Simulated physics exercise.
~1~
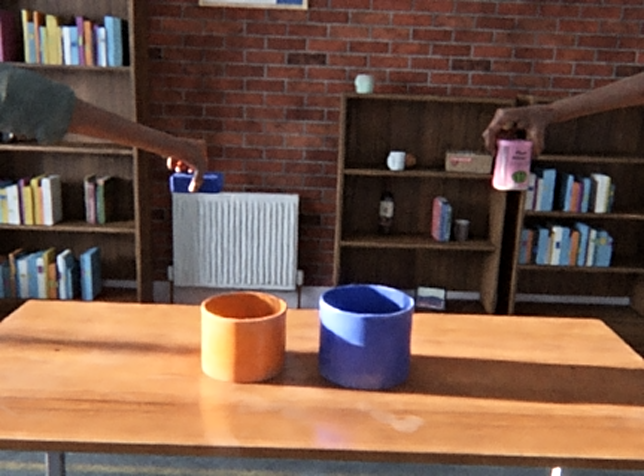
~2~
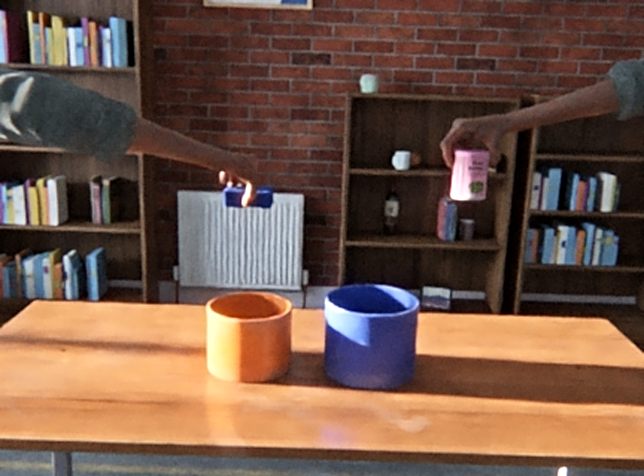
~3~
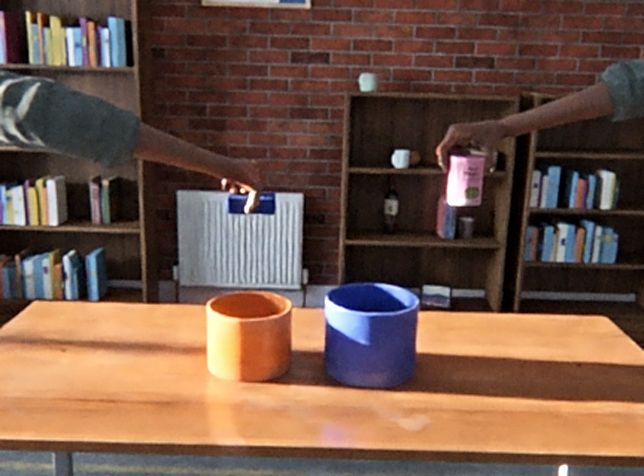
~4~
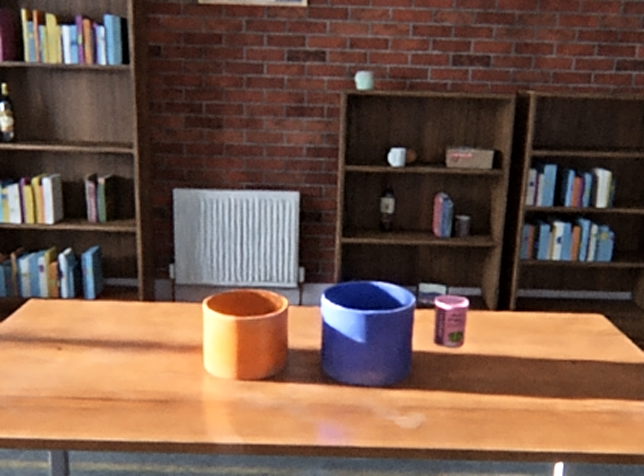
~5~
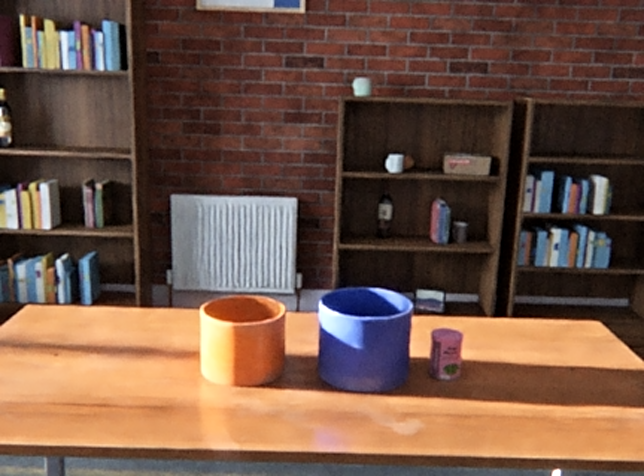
Two hands holding a blue sponge and a pink tin move inward above an orange and a blue container, then withdraw; the sponge is no longer visible, while the tin stands upright on the table to the right of the blue container.
